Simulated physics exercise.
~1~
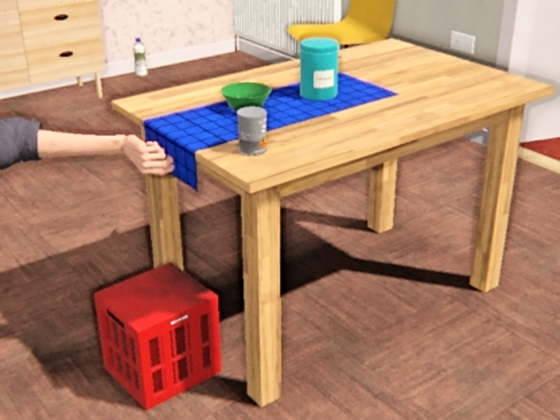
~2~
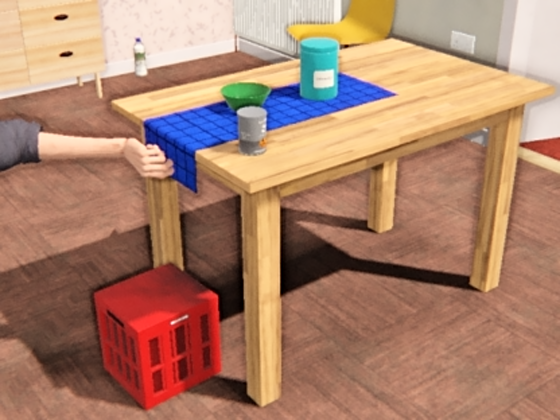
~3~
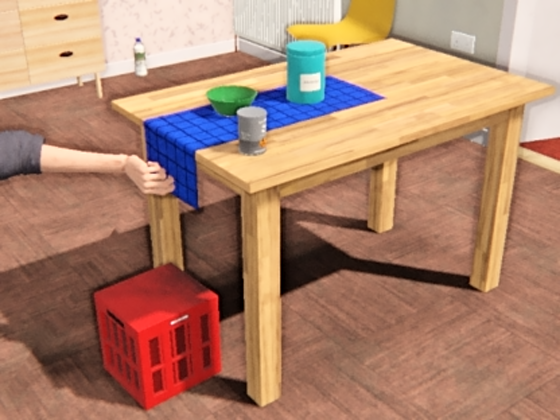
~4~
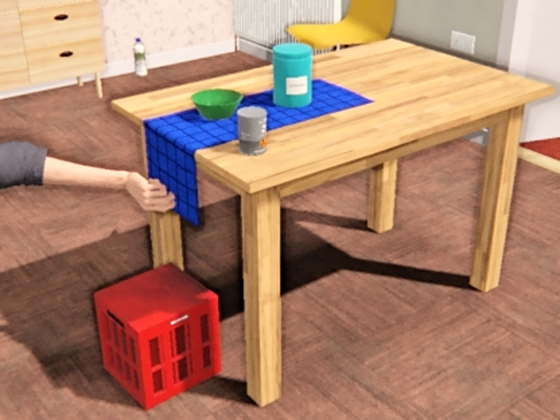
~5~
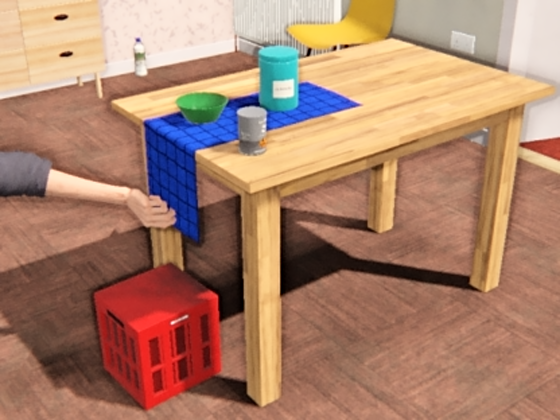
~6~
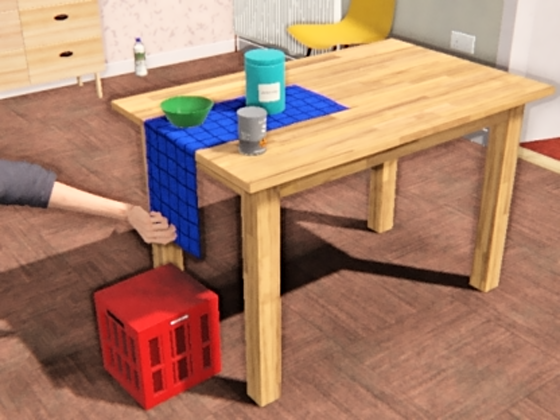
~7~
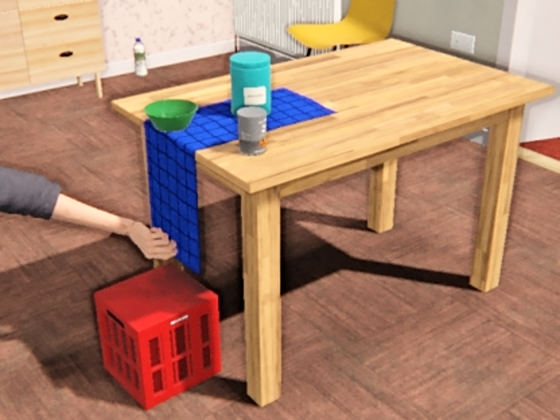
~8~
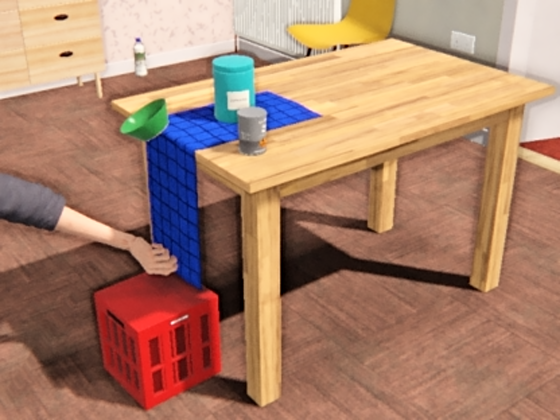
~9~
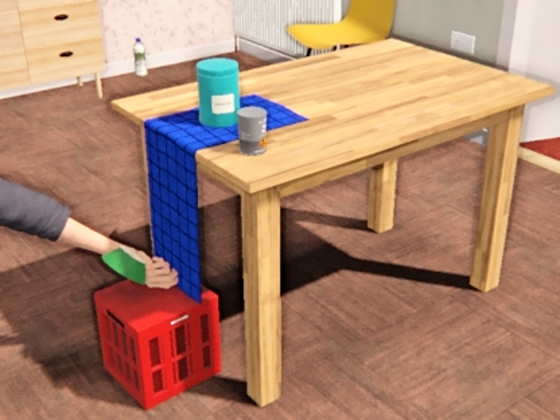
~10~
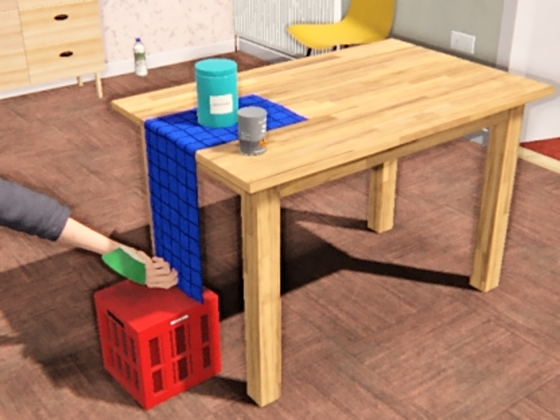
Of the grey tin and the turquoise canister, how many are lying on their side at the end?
None of them are. The grey tin and the turquoise canister are both still standing upright on the table.
A hand pulls a blue cloth down; the green bowl falls off, the grey tin stays.
